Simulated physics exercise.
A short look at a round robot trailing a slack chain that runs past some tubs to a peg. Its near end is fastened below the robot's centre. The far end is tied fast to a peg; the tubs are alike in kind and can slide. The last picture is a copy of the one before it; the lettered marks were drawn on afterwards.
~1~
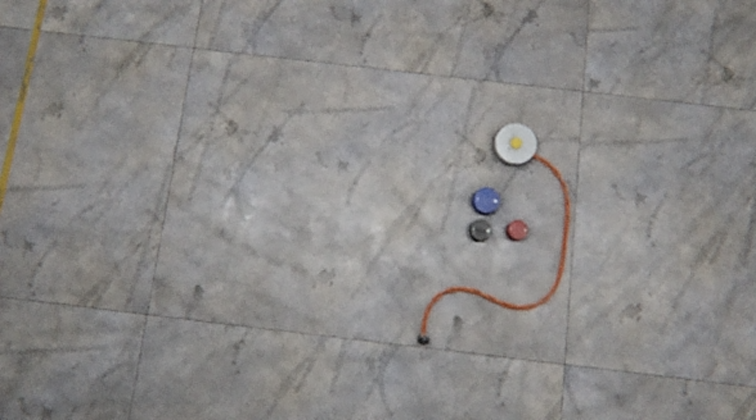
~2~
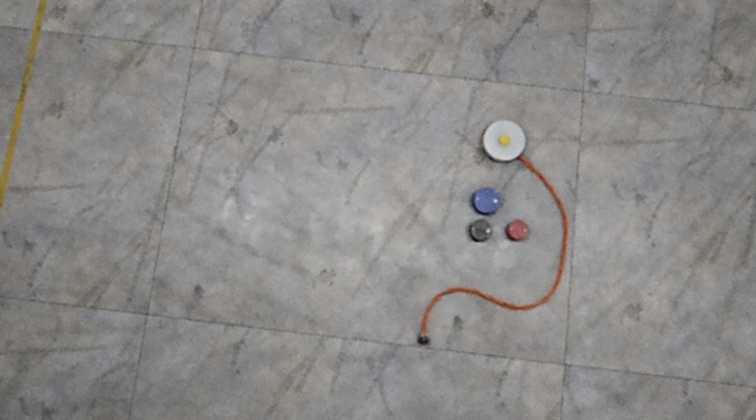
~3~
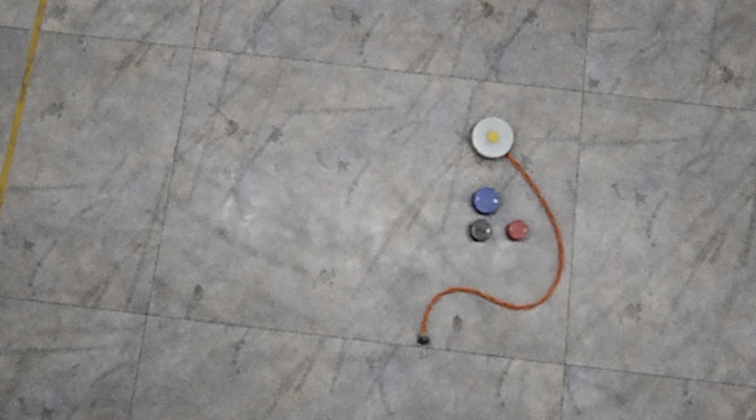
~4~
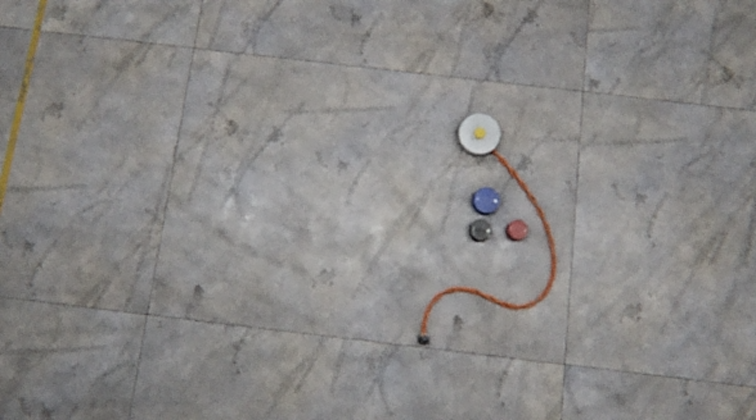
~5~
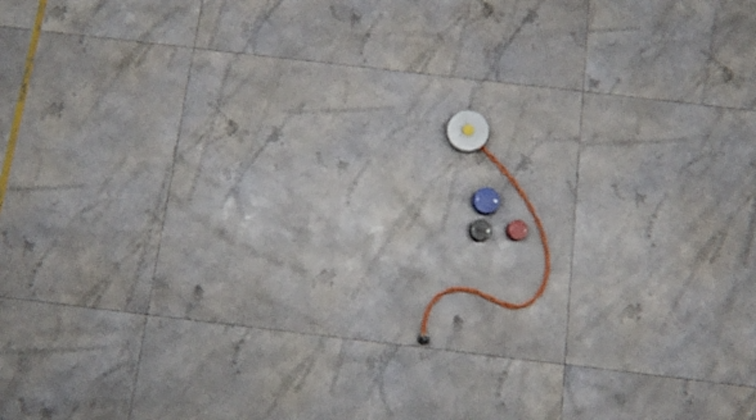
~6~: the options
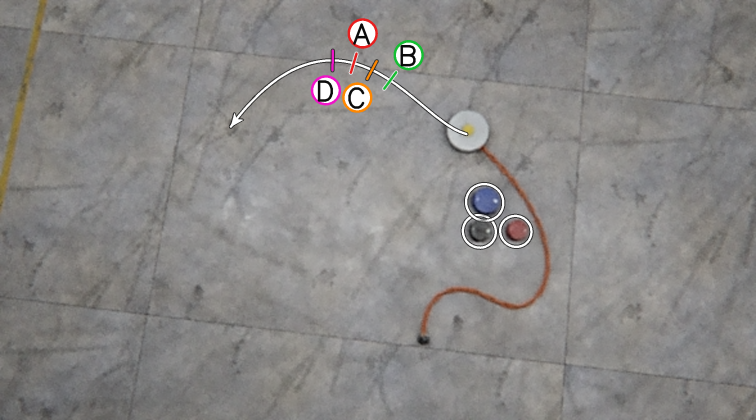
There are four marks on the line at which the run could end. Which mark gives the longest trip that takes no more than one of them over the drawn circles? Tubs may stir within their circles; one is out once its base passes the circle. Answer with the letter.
Stop at B.
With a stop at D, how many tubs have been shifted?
Three.
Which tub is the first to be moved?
The red one.
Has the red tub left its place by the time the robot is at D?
Yes.
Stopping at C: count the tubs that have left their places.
Three.
On the marked copy, A at (354, 63); B at (390, 80); C at (372, 70); D at (333, 60); the route from (466, 134) via (344, 61) to (231, 127).
Following B. Soon after the start, robot (438, 116).
Later, robot (413, 95).
In the end, robot (390, 78); red tub (503, 229); one over the rings.
As for the rest, A has three over the rings; C has three over the rings; D has three over the rings.
